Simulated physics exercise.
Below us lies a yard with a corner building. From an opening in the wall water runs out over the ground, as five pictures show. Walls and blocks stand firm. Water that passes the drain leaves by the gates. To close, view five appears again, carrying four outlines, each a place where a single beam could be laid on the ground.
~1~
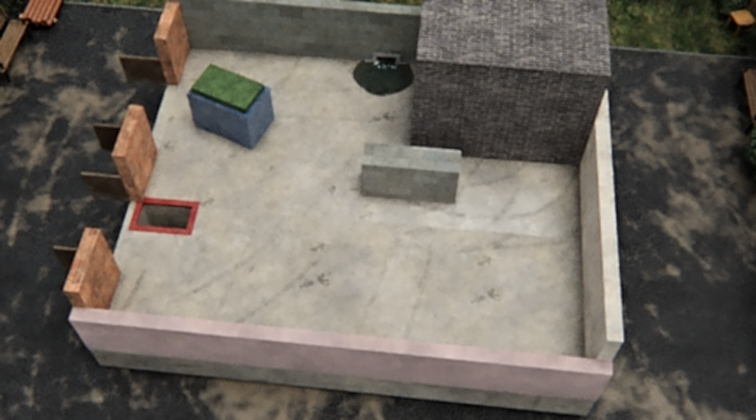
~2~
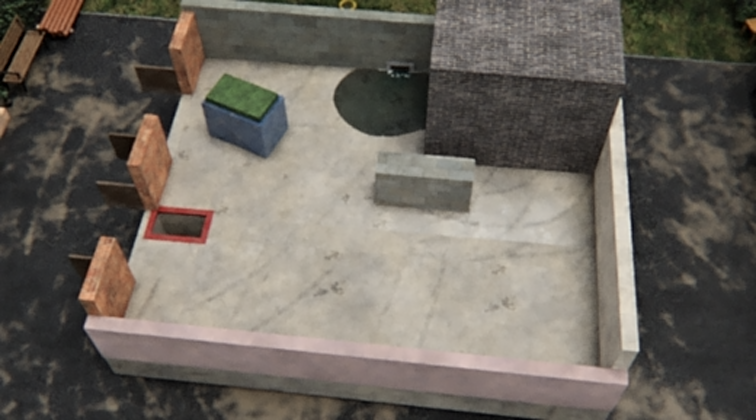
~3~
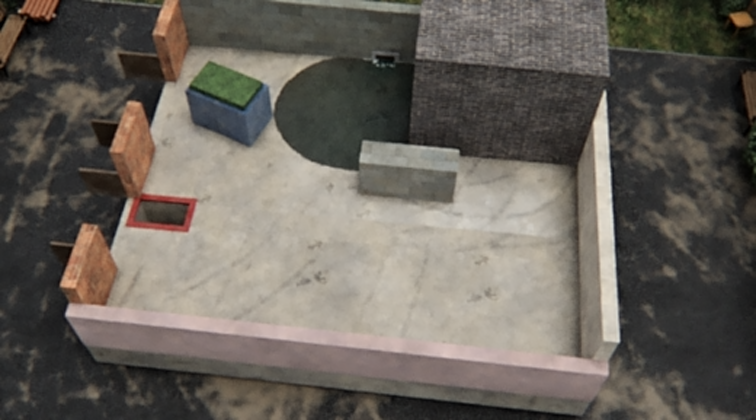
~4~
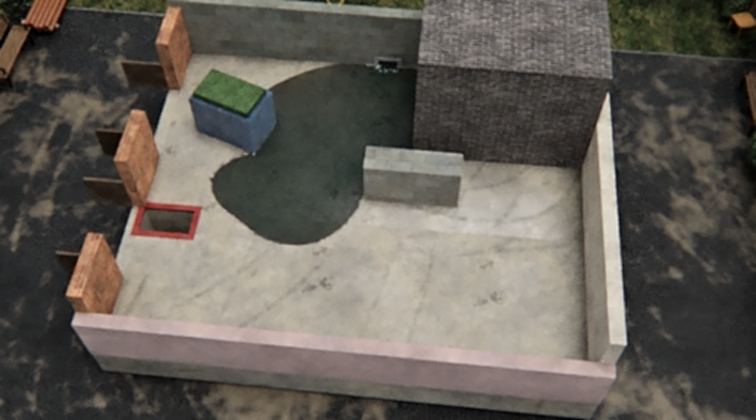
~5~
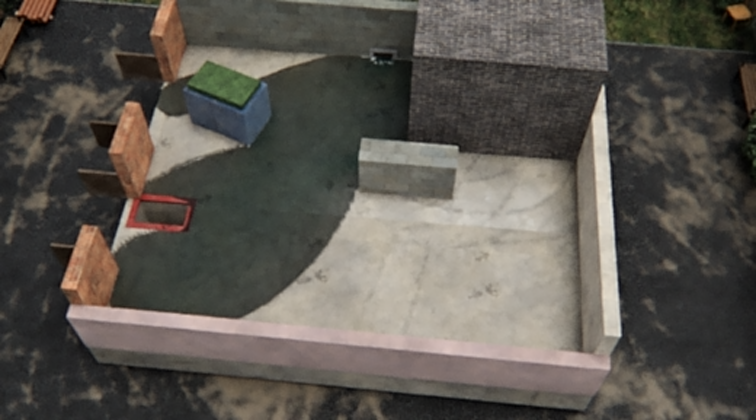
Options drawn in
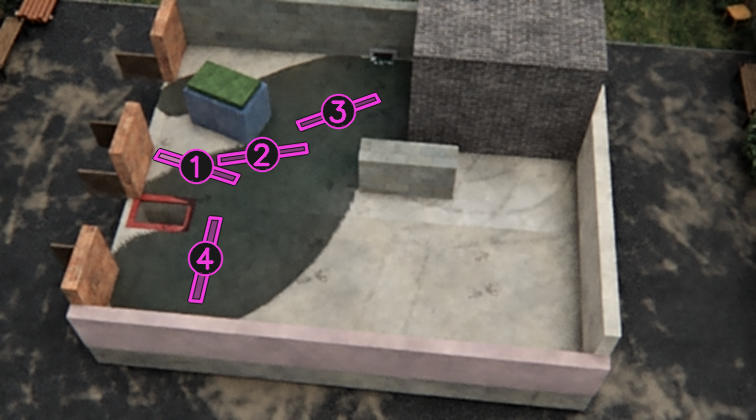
A walled yard with a dark building in its corner lay below as a dark wet patch spread from the back wall, passed the blue box, and crept down the left side into the red-rimmed drain.
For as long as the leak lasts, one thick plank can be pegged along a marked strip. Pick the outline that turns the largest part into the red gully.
I would pick spot 4.
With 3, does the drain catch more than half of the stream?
No, it does not.
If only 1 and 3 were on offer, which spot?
Spot 3.
On the marked copy, 1 from (157, 154) to (236, 179); 2 from (219, 160) to (306, 148); 3 from (299, 125) to (377, 97); 4 from (195, 301) to (215, 218).
With 1, about 19 % of the stream goes into the red gully, about 79 % out by the gates.
With 2, about 28 % of the stream goes into the red gully, about 70 % out by the gates.
With 3, about 27 % of the stream goes into the red gully, about 71 % out by the gates.
With 4, about 44 % of the stream goes into the red gully, about 54 % out by the gates.
